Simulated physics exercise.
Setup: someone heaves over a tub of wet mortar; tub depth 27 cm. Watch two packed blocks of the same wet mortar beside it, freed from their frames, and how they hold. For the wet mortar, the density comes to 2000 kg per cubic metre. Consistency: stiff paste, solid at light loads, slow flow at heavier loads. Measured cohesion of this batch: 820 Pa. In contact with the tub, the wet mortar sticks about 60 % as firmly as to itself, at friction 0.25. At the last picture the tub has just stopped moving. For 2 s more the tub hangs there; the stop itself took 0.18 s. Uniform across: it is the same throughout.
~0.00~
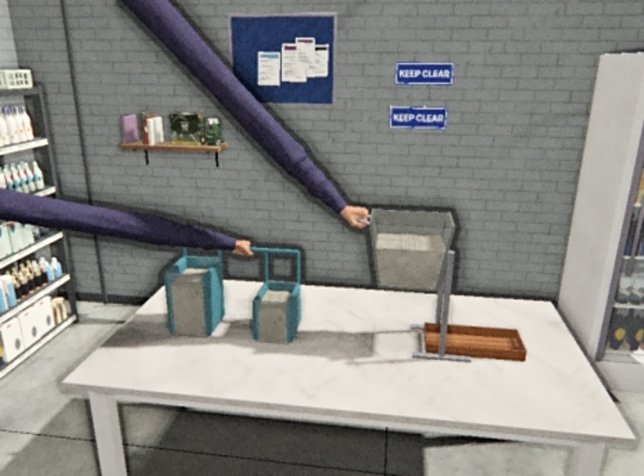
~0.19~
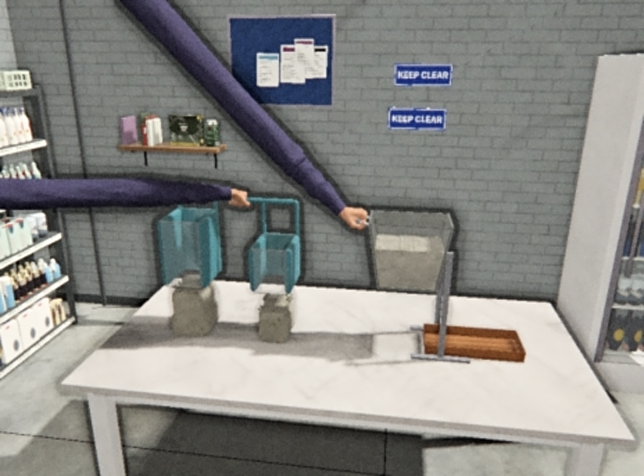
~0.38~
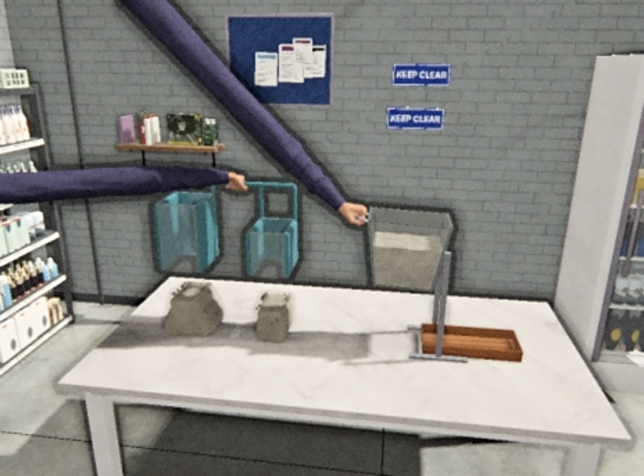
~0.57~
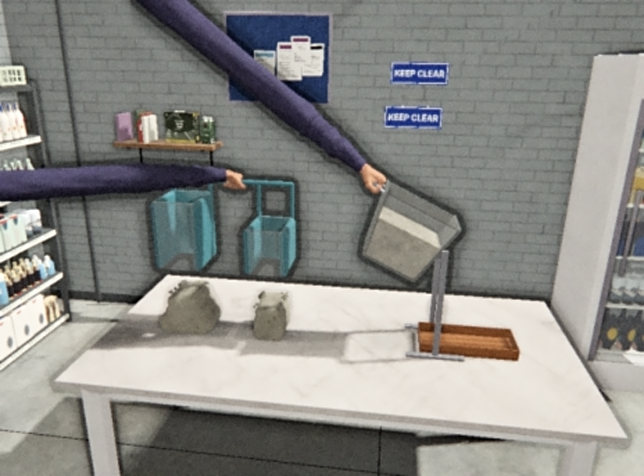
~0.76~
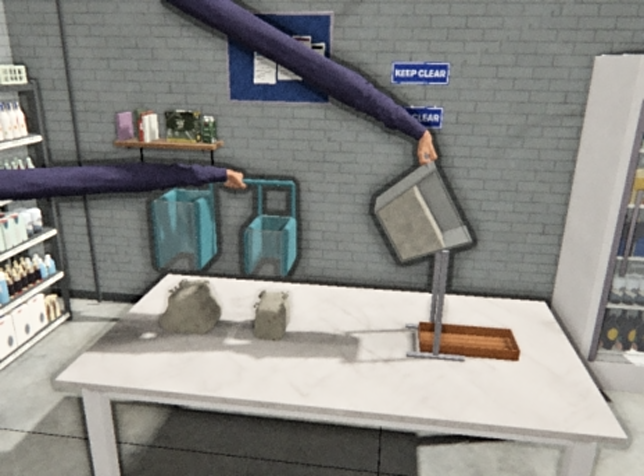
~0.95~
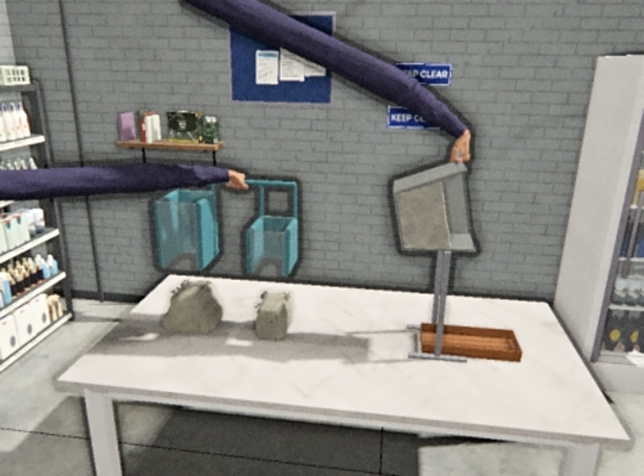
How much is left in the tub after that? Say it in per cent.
About 100 %.
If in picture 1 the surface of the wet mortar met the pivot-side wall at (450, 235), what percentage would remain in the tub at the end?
I'd guess around 75 in a hundred.
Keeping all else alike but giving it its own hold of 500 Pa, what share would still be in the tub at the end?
I'd expect about 80 percent.
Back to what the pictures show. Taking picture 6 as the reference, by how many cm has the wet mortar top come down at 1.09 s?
I reckon it's close to 3 cm.
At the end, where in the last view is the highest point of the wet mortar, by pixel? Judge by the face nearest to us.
Looking at the last picture, I'd put it at about (460, 203).
After 1.09 s, the tub is at 78 degrees and holds 100 %.
After 1.26 s, the tub is at 78 degrees and holds 100 %.
After 1.43 s, the tub is at 78 degrees and holds 100 %.
After 1.60 s, the tub is at 78 degrees and holds 100 %.
After 2.95 s, the tub is at 78 degrees and holds 100 %.
